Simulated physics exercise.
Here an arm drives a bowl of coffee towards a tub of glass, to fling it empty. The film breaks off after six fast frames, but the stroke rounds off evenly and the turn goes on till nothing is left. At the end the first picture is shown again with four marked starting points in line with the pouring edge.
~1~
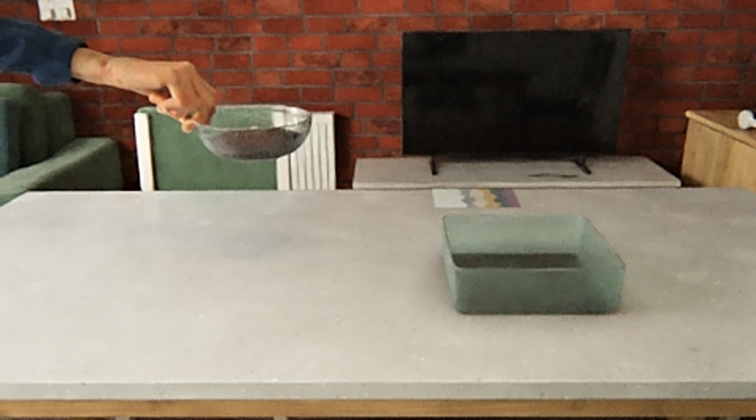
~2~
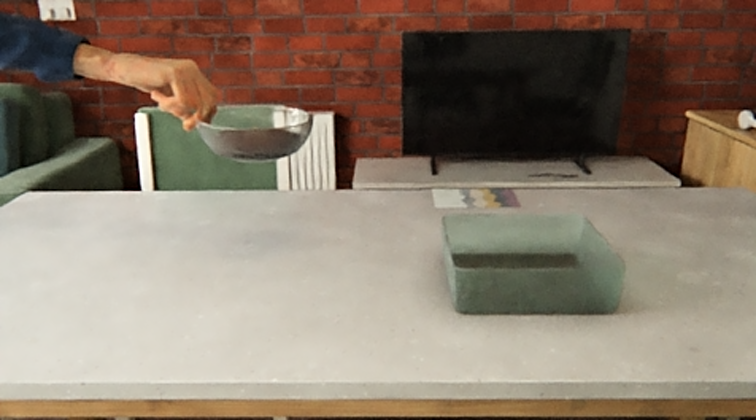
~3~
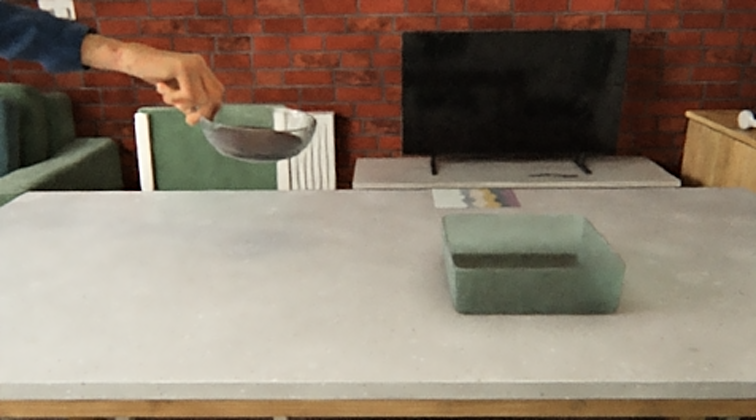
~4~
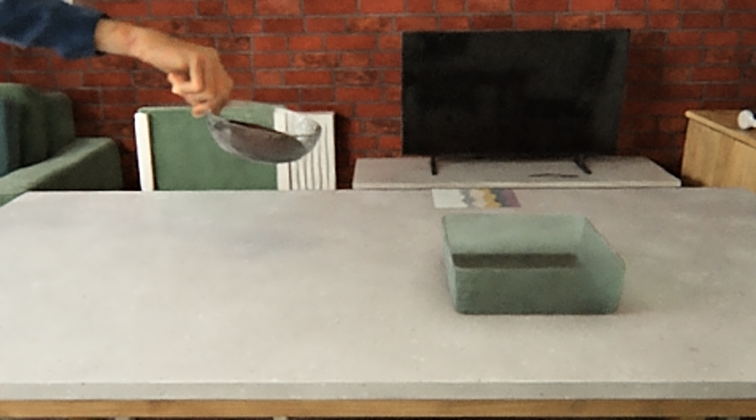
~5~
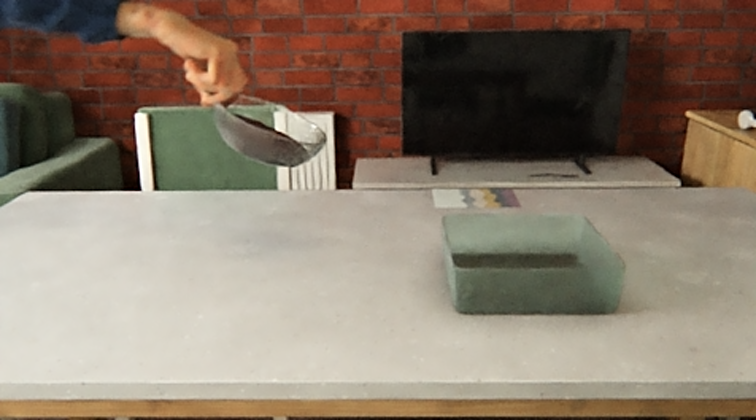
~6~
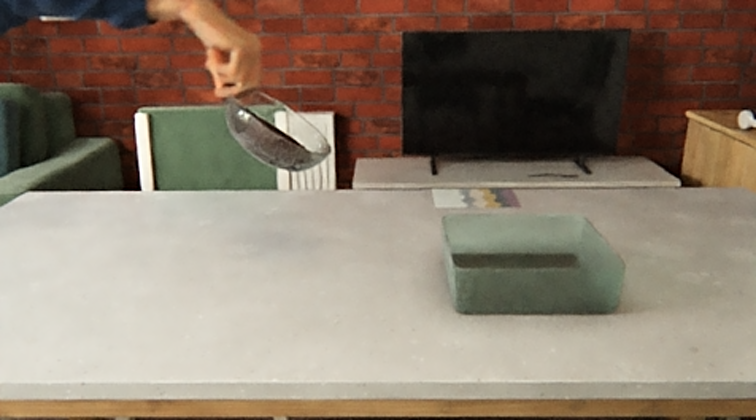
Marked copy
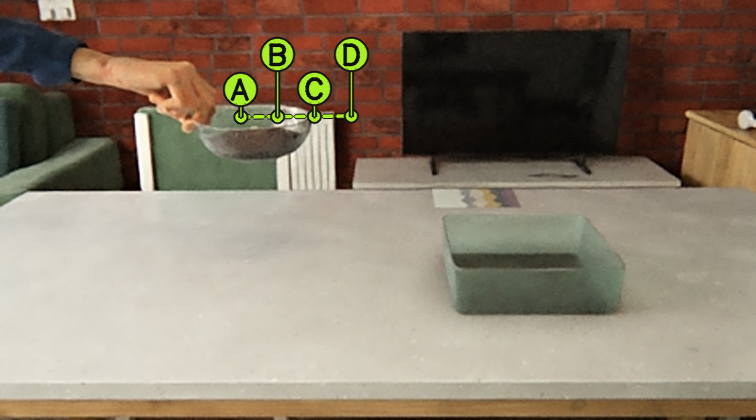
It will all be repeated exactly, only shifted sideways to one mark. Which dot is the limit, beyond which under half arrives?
Take D.
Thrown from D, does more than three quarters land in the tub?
No, it does not.
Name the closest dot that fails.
C it is.
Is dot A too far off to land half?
Yes, it does.
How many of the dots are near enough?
One of them.
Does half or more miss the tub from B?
Yes.
On the marked copy, A at (240, 117); B at (277, 116); C at (314, 116); D at (351, 116).
For dot A, about 0 % lands in the tub, 100 % falls short.
For dot B, about 0 % lands in the tub, 96 % falls short and 4 % goes beside or beyond.
For dot C, about 26 % lands in the tub, 67 % falls short and 7 % goes beside or beyond.
For dot D, about 64 % lands in the tub, 19 % falls short and 17 % goes beside or beyond.
